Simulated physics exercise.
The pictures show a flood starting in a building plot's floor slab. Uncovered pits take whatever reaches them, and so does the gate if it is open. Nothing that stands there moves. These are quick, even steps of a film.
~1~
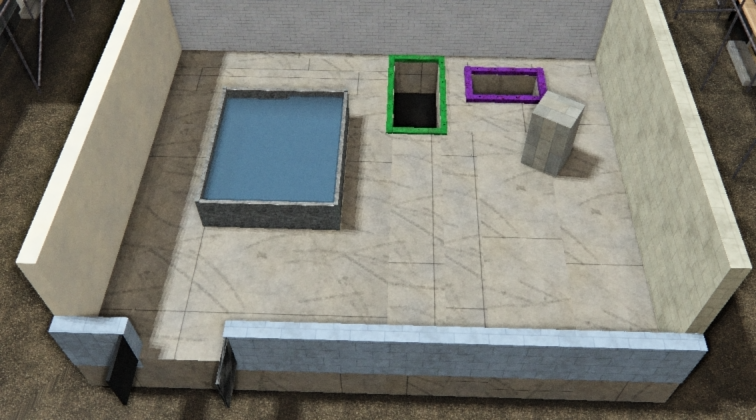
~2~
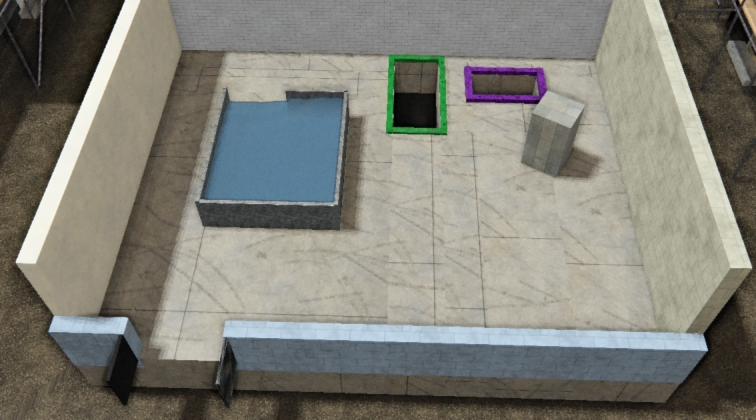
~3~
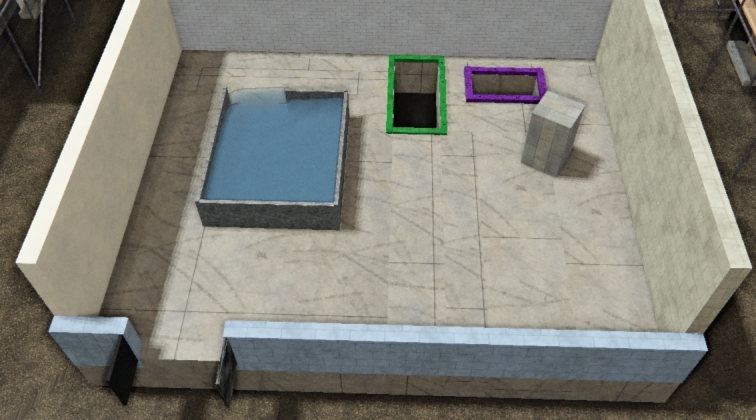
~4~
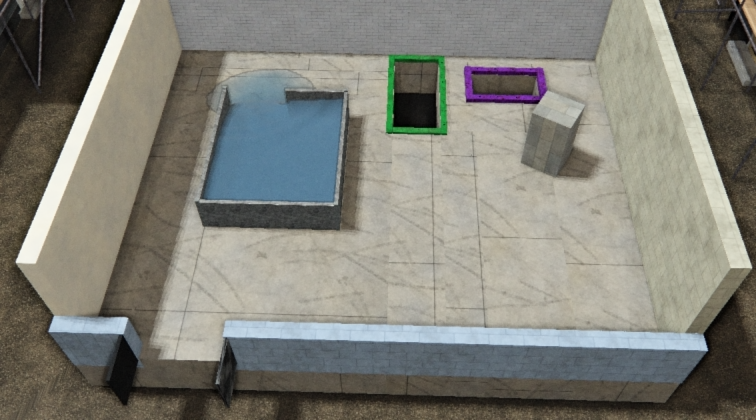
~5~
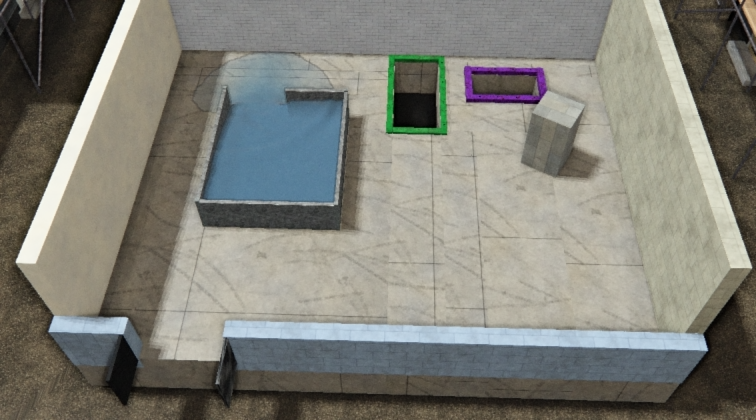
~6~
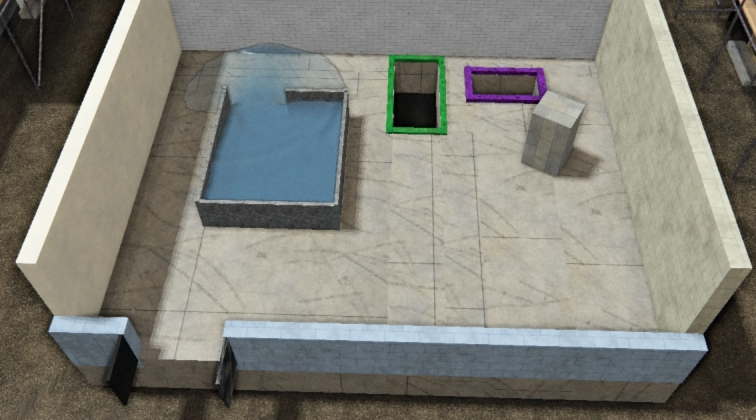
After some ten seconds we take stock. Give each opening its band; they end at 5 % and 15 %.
The gate takes between 5 and 15 %; the purple pit takes less than 5 %; the green pit takes more than 15 %.
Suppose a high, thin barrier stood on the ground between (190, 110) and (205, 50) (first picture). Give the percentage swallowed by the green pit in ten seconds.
Per cent: Green 35.
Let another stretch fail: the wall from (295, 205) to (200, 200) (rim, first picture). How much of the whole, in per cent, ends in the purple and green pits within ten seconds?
Roughly, in per cent: Purple 0, green 0.
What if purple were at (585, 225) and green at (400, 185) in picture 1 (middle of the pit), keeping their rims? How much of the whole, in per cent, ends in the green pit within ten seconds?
Parts in a hundred: Green 0.
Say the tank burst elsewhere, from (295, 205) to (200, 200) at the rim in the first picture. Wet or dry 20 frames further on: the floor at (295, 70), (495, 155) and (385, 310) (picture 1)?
As listed: No water, clear, wet.
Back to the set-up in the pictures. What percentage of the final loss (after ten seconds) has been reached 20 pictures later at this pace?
Roughly 20 per cent.
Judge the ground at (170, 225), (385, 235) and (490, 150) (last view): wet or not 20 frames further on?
As listed: Awash, no water, not flooded.
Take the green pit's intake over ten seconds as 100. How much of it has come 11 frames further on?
Roughly 5 per cent.
A moment on, water covers 10 % of the floor; the gate 0 %, the purple pit 0 %, the green pit 0 %.
Next, water covers 15 % of the floor; the gate 0 %, the purple pit 0 %, the green pit 1 %.
Then, water covers 30 % of the floor; the gate 0 %, the purple pit 0 %, the green pit 6 %.
Later, water covers 45 % of the floor; the gate 3 %, the purple pit 0 %, the green pit 15 %.
In the end, water covers 65 % of the floor; the gate 9 %, the purple pit 0 %, the green pit 23 %.
